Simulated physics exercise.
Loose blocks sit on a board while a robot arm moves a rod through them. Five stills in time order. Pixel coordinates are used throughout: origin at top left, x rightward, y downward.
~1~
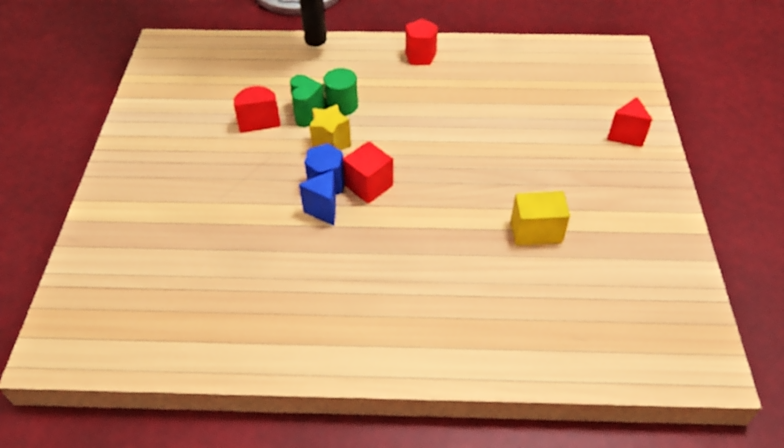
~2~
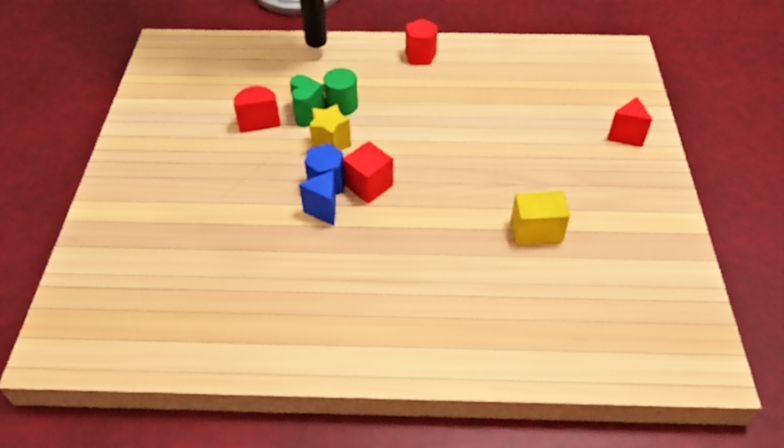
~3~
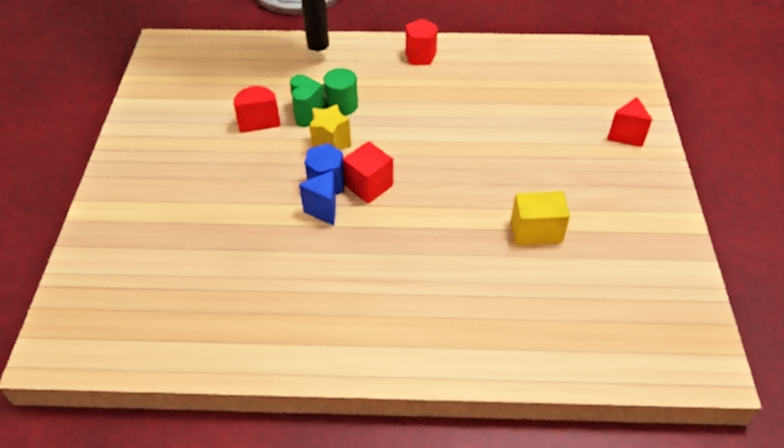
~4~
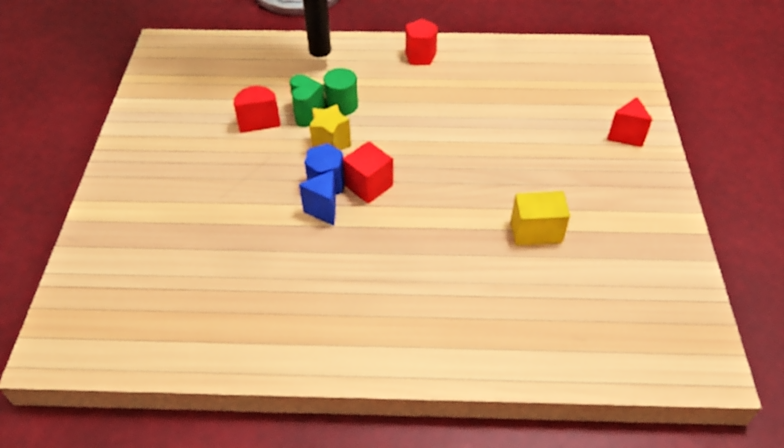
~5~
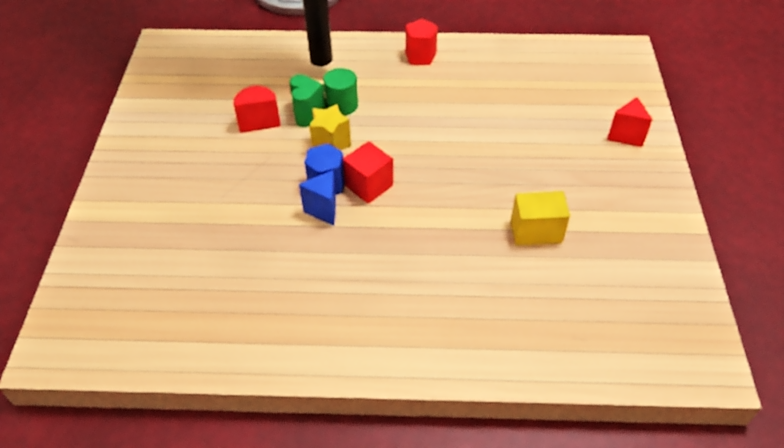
Black rod inching down from the board's top edge toward the green blocks, while the red, blue, yellow and green blocks stay still.
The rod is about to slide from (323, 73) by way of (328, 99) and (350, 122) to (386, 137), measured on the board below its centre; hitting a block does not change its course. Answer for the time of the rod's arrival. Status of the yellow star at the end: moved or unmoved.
That block stays.
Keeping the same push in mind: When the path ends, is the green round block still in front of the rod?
Yes, it checks out.
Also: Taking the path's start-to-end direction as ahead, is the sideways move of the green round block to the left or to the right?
The green round block is shifted sideways to the left, facing along the path from start to end.
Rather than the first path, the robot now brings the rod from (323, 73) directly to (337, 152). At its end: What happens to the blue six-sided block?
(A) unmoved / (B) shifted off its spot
B (shifted off its spot)
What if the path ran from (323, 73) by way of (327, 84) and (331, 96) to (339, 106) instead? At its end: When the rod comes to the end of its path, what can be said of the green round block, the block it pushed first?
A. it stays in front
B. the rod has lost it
Letter A.
On the path given first. One third of the way, rod (327, 87); green round block (347, 85).
Two thirds of the way, rod (349, 109); green heart (303, 88), turned 15° clockwise; green round block (375, 103).
At the end, rod (385, 123); green heart (303, 88), turned 15° clockwise; yellow star in place; green round block (414, 115).
